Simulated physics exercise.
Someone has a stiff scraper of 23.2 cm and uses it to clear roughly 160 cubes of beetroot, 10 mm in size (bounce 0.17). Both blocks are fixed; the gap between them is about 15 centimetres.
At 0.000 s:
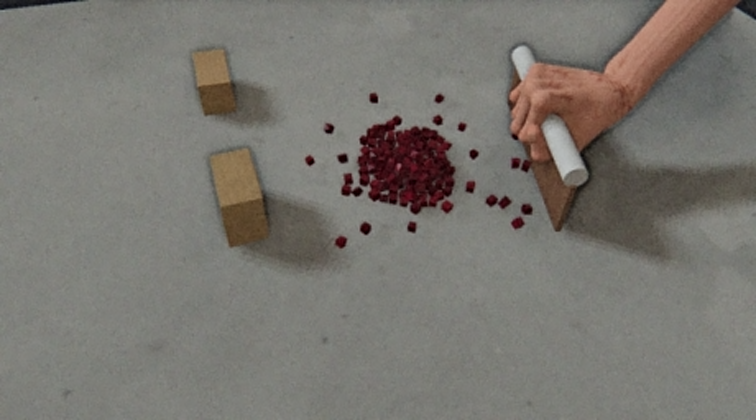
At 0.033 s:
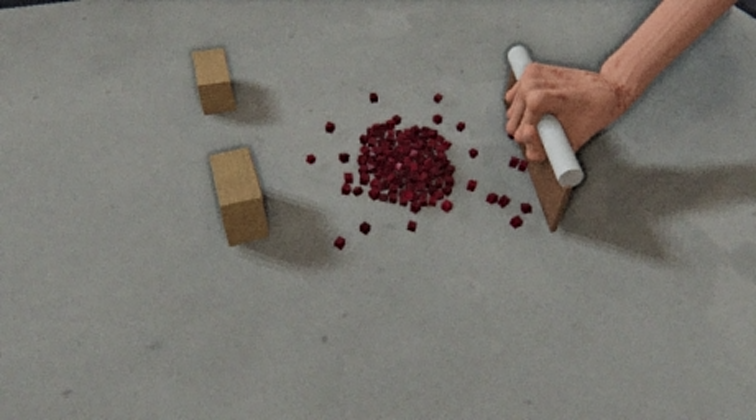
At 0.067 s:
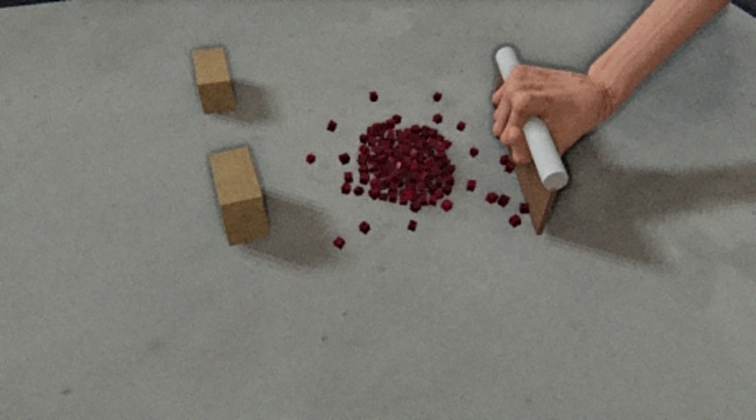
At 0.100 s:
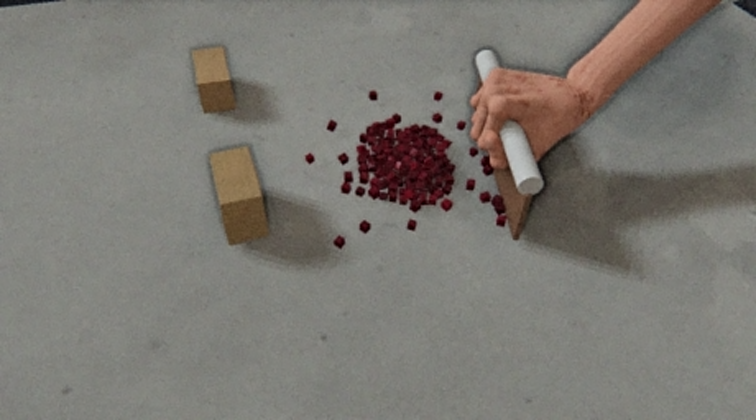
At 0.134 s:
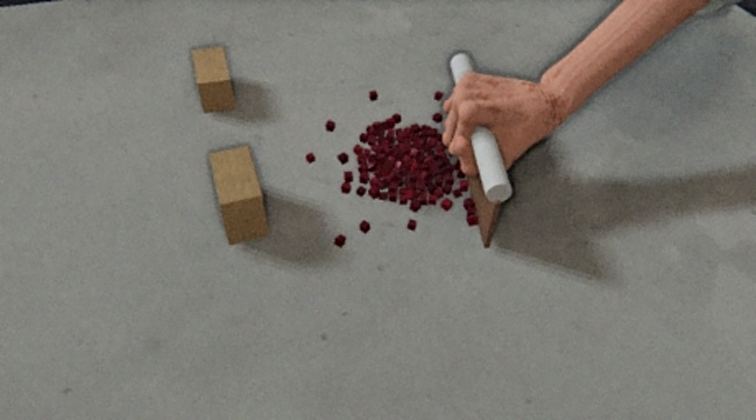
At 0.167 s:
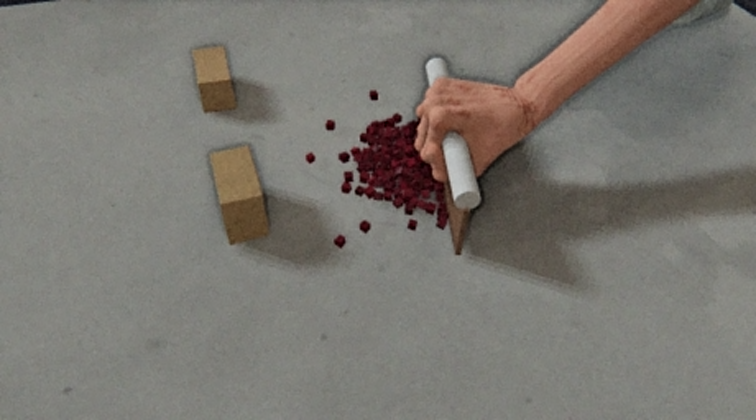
To begin with, a hand grips the white handle of a scraper to the right of a loose pile of small dark red cubes, with two tan blocks standing at left. The hand slides the scraper leftward, gathering stray cubes, then pushes into the pile's right side, while the blocks stay still.
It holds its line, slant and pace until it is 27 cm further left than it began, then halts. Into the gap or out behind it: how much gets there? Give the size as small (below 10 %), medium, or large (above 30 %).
Size: Medium.
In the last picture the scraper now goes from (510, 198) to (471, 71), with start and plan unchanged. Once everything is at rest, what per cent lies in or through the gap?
At rest, 30 percent has gone in or through the gap.
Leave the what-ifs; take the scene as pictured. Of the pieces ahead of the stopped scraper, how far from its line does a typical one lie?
Typical distance: Close to 5 cm.
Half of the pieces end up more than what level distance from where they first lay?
18 cm.
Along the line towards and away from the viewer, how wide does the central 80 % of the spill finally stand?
Close to 22 cm from front to back.
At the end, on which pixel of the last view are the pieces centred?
Somewhere near pixel (267, 169).
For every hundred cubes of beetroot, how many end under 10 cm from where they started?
About 5 per cent.
Then, at 0.31 s, scraper 25 cm from its start, spill 20 cm wide; round the near block 10 %, held up before the blocks 90 %.
Then, at 0.45 s, scraper 27 cm from its start, spill 24 cm wide; in or through the gap 15 %, round the near block 15 %, held up before the blocks 70 %.
Then, at 0.58 s, scraper 27 cm from its start, spill 27 cm wide; in or through the gap 20 %, round the near block 15 %, held up before the blocks 65 %.
In the end, at 1.5 s, in or through the gap 20 %, round the near block 15 %, round the far block 0 %, held up before the blocks 65 %.
